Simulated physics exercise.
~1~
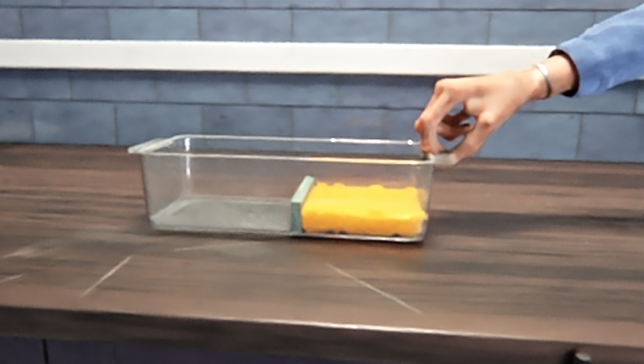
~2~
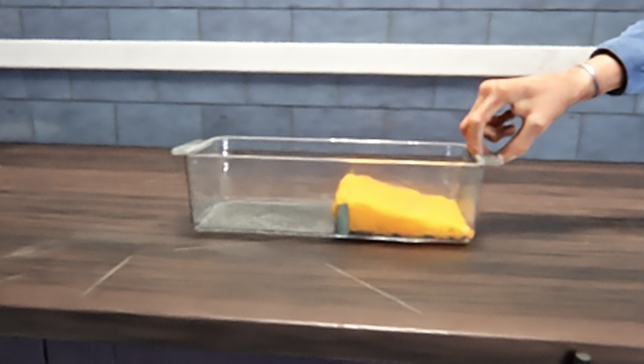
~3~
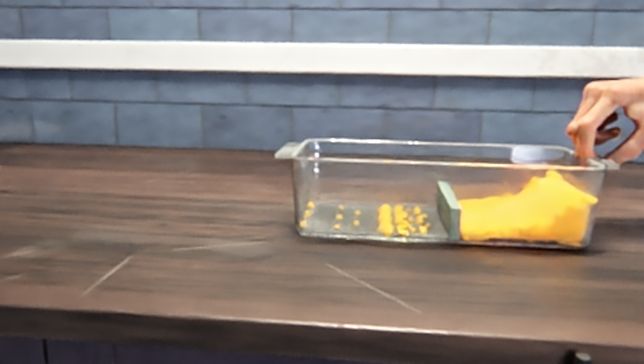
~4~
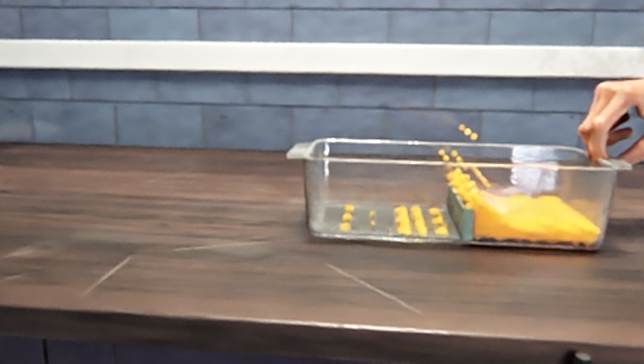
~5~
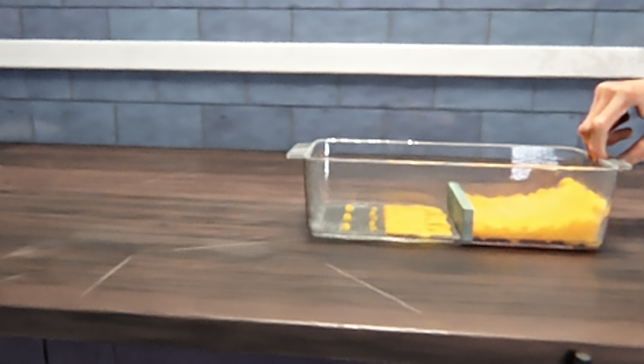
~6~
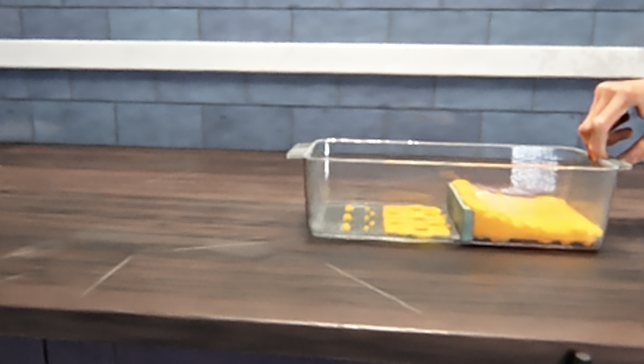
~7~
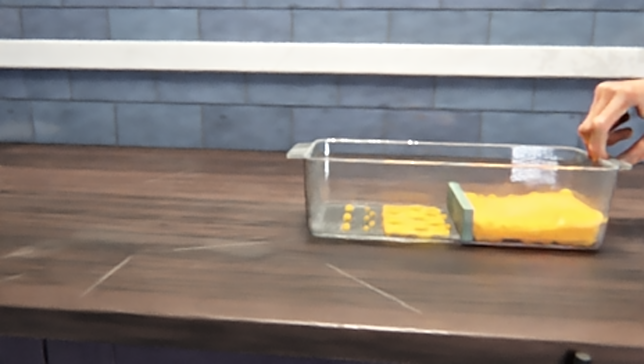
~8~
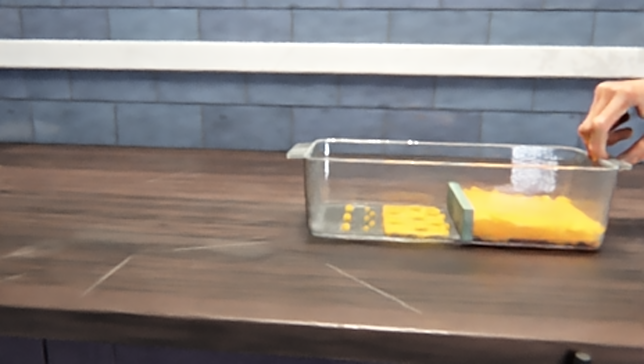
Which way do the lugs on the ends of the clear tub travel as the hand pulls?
The lugs move to the right along with the tub, then come to a stop.
